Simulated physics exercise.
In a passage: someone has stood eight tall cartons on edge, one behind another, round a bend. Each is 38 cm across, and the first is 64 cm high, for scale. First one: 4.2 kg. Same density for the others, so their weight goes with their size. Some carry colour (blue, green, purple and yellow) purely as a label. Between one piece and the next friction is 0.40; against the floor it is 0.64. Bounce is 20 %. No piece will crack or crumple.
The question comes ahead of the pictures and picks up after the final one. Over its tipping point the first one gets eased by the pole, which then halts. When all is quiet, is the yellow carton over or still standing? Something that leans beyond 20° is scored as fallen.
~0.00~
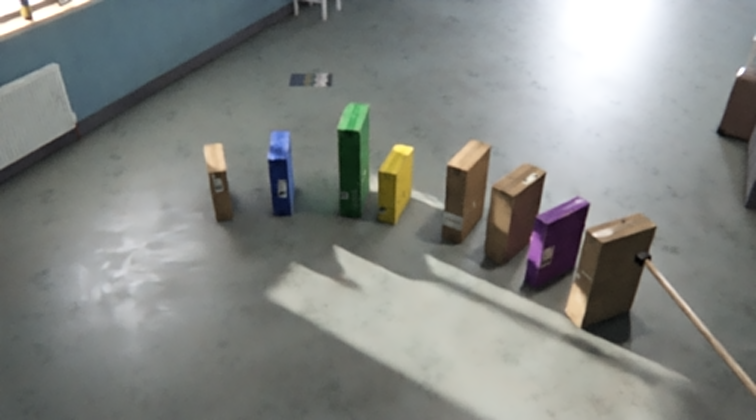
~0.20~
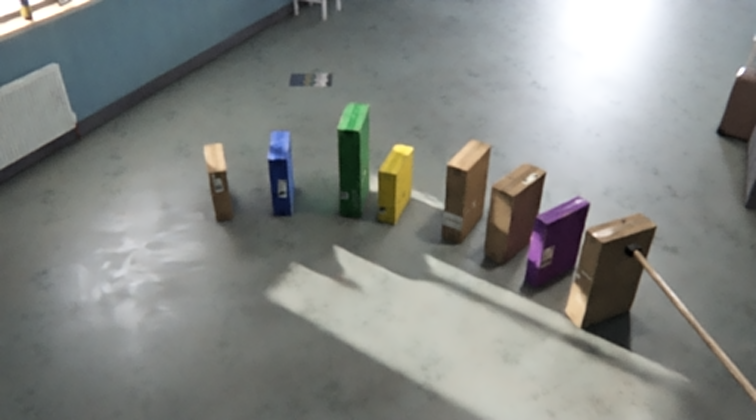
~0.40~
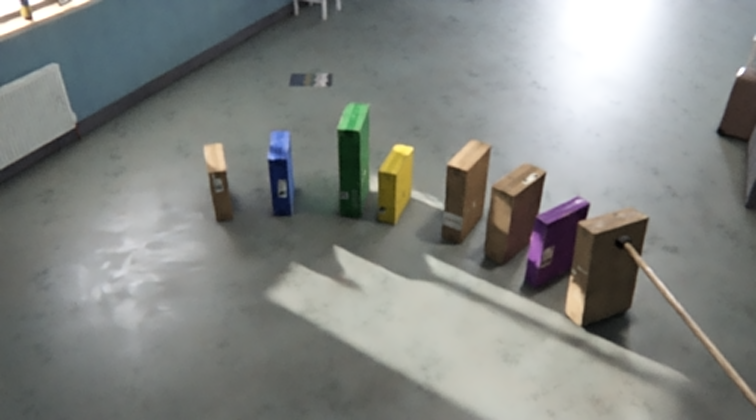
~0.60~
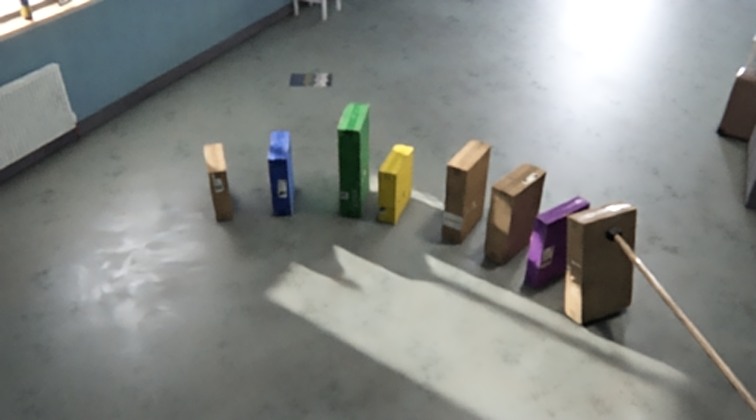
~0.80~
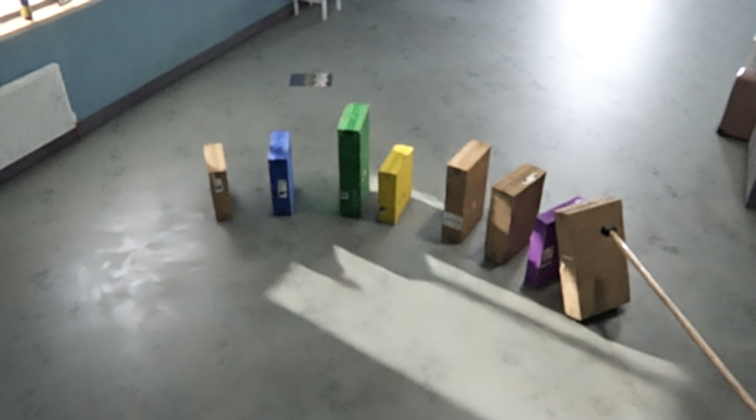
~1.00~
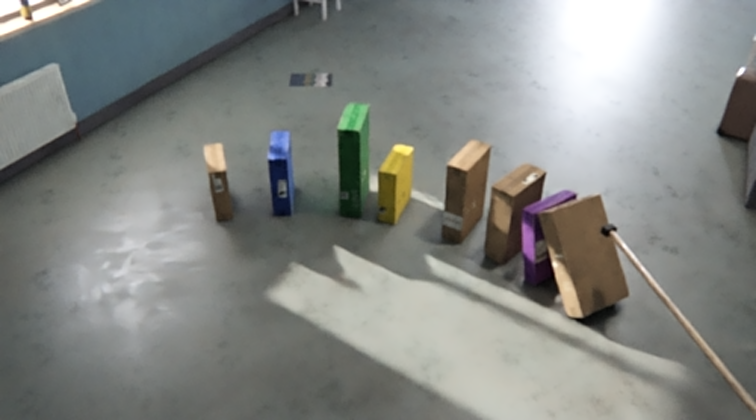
Once all is quiet, it has tipped over.
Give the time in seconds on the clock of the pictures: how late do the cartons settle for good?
At about 3.0 s.
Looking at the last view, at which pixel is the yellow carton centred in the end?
About (365, 182) in the last picture.
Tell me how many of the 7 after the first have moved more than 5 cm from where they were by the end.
7 have shifted.
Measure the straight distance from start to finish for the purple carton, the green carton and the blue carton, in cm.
Here purple ends up 30 centimetres away, green 50 centimetres and blue 30 centimetres.
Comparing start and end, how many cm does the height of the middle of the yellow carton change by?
Its middle finishes around 5 cm lower.
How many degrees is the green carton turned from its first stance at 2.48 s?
40°.
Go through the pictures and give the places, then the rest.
In the first picture (places mark the middle of the side facing us), pole end (638, 261) 10 cm from the first carton; yellow carton (387, 199); green carton (350, 176); blue carton (280, 189); the rest undisturbed.
The second picture shows pole end (629, 253) 19 mm from the first carton; yellow carton (387, 199).
The third picture shows pole end (619, 244) pushing; yellow carton (387, 199); the rest undisturbed.
The fourth picture shows pole end (610, 237) pushing; yellow carton (387, 199); the rest undisturbed.
The fifth picture shows pole end (605, 232) stopped; yellow carton (387, 199); the rest undisturbed.
The sixth picture shows pole end (605, 232) stopped; yellow carton (387, 199); purple carton (529, 248) leaning 13°; green carton (350, 176); one has shifted.
After 1.28 s, 1 of the 7 other cartons over; yellow carton unmoved; purple carton leaning 35°.
After 1.72 s, 3 of the 7 other cartons over; yellow carton leaning 3°; purple carton leaning 58°.
After 2.48 s, 5 of the 7 other cartons over; yellow carton leaning 52°; purple carton leaning 63°.
After 2.84 s, 7 of the 7 other cartons over; yellow carton leaning 60°; blue carton leaning 74°.
At rest (3.3 s), 7 of the 7 other cartons over; yellow carton leaning 54°; blue carton lying flat; green carton lying flat. Not one is left standing. As the last picture would show them, middles, yellow carton near (365, 182), blue carton near (244, 197).
